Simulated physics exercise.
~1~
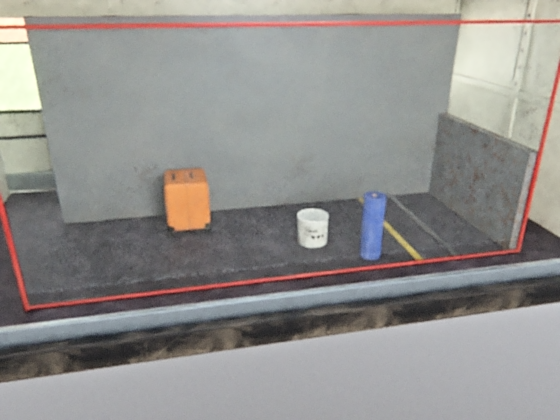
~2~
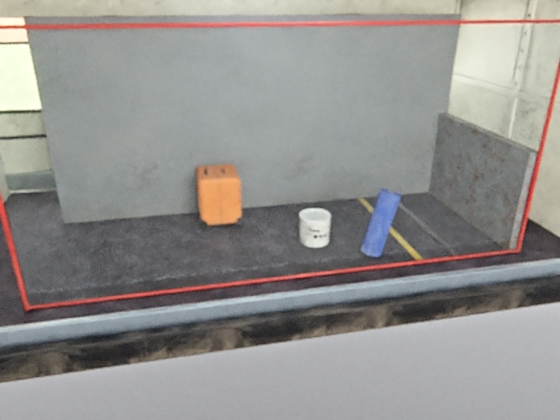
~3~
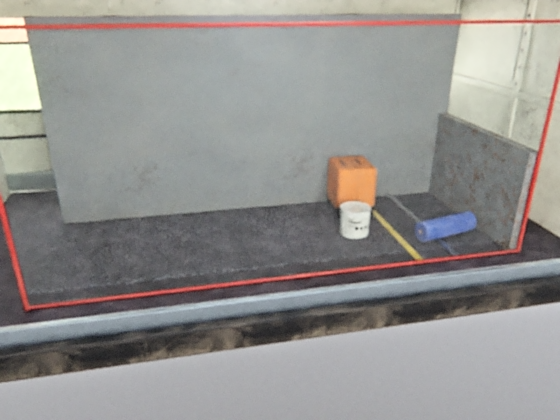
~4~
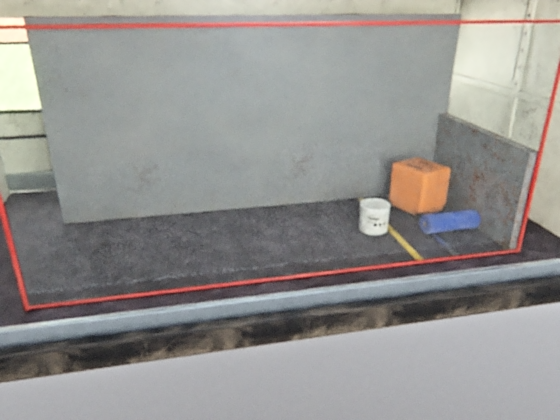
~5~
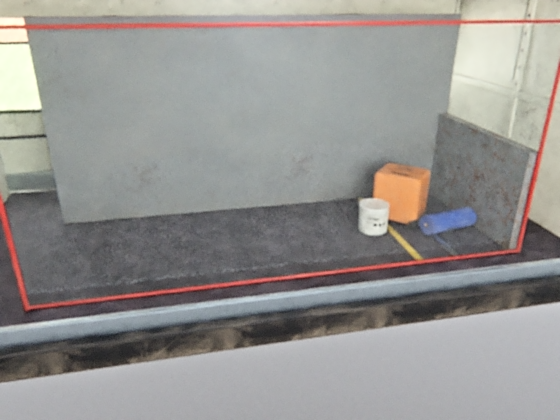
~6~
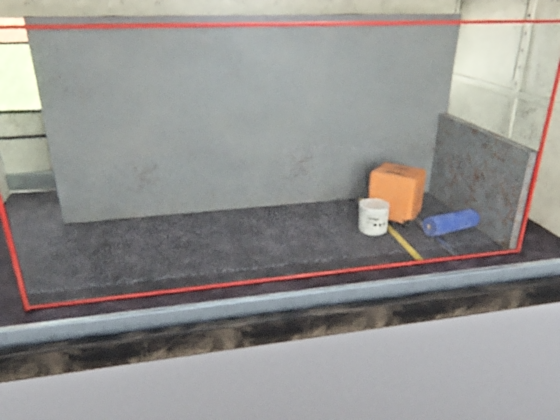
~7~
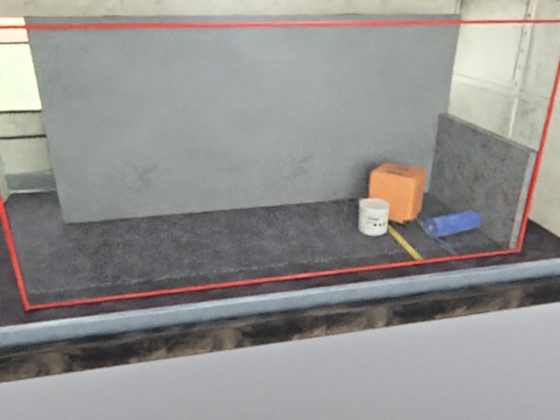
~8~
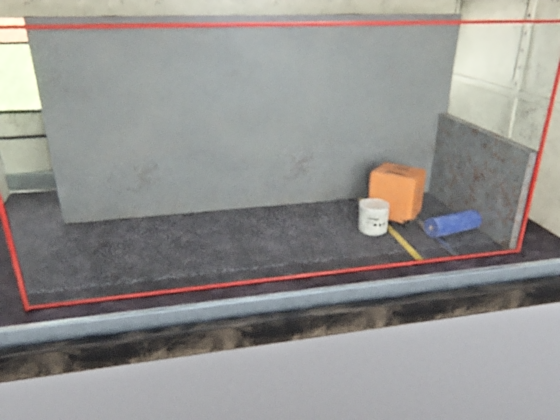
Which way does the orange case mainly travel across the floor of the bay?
The orange case travels to the right across the floor of the bay.
We see an orange case, a white bucket and a blue roll in a grey bay; the roll tips over to the right, the case and bucket slide right, and the case edges back left, resting beyond the yellow line while the bucket stays short of it.
